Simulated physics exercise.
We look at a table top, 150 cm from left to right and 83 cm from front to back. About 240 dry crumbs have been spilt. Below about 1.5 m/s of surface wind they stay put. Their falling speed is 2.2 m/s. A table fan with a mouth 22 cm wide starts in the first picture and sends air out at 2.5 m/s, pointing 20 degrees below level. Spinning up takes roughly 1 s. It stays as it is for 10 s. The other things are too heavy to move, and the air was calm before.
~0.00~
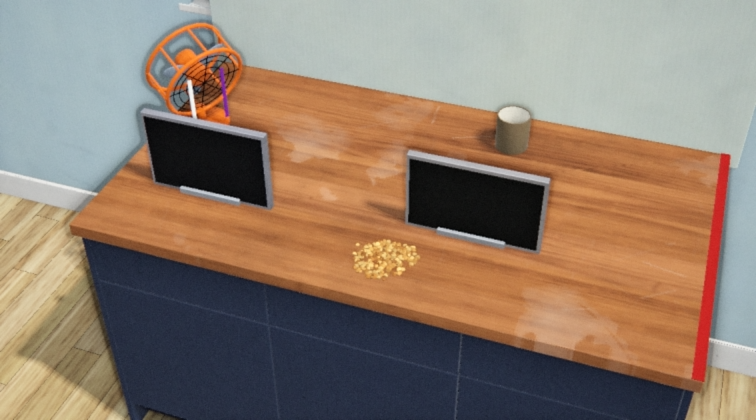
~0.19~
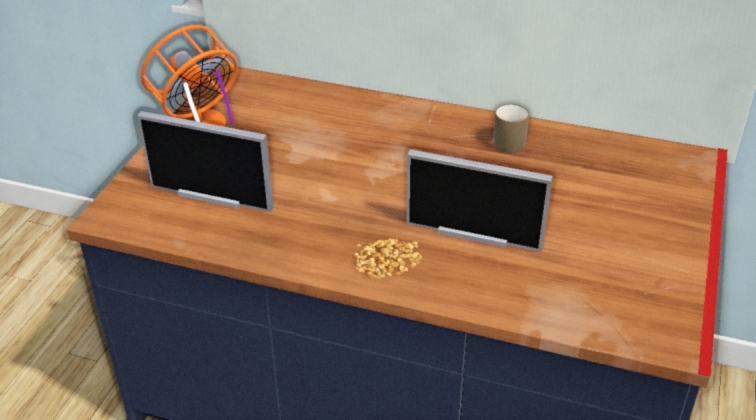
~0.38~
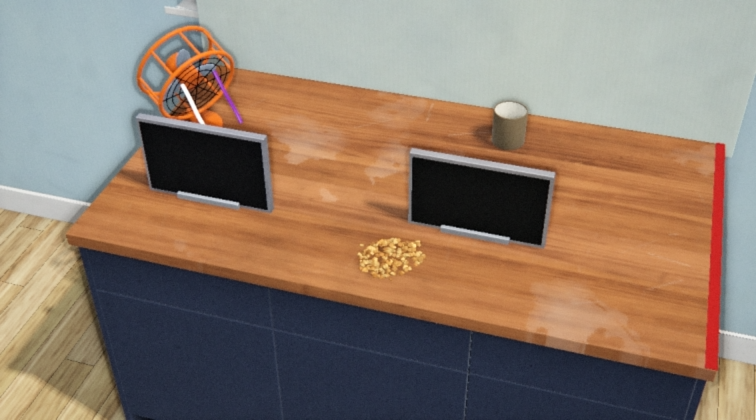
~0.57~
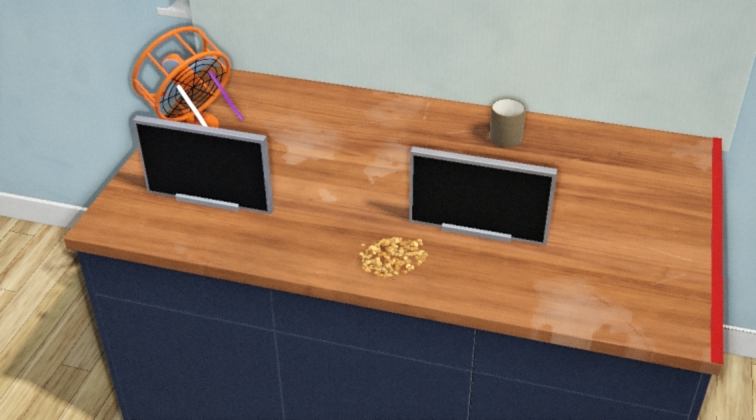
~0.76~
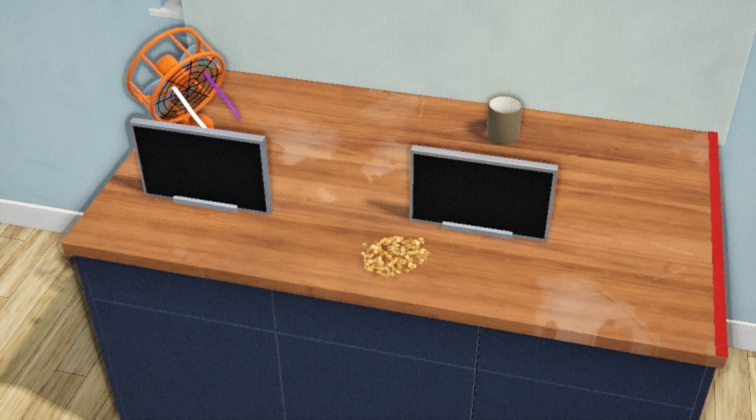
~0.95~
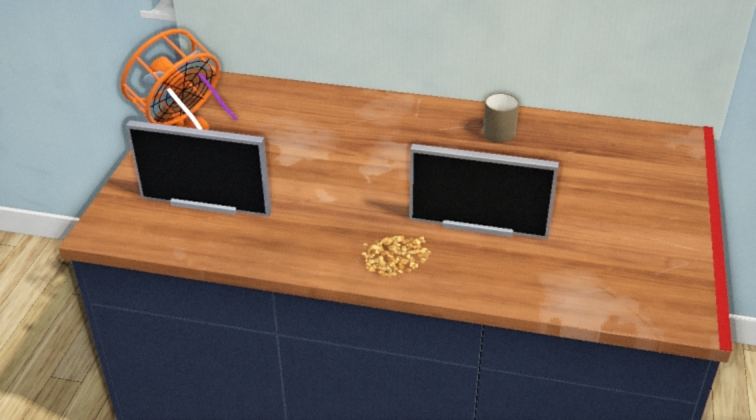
An orange fan stood behind two small dark screens on a wooden counter, near a little heap of golden crumbs and a mug; the view shifted slightly, but the crumbs stayed still.
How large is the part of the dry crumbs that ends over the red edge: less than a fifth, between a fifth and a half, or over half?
The share over the red edge is less than a fifth.
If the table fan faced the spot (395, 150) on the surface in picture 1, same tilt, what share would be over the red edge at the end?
In that case some 0 per cent.
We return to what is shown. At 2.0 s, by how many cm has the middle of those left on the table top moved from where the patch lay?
Roughly 5 cm.
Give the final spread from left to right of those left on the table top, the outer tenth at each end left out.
About 30 cm.
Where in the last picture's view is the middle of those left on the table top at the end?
Near (404, 278).
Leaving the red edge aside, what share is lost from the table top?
Near 25 %.
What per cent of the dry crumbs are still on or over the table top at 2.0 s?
Near 80 %.
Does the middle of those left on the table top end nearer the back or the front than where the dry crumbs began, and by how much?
Towards the front, some 5 cm.
After 2.0 s, 0 % are over the red edge; the middle of those still in play is near (402, 275); 67 % have settled or left.
After 3.2 s, 0 % are over the red edge; the middle of those still in play is near (404, 278); 68 % have settled or left.
After 5.5 s, 1 % are over the red edge; the middle of those still in play is near (404, 278); 71 % have settled or left.
After 10.0 s, at the end, 2 % are over the red edge; the middle of those still in play is near (404, 278).
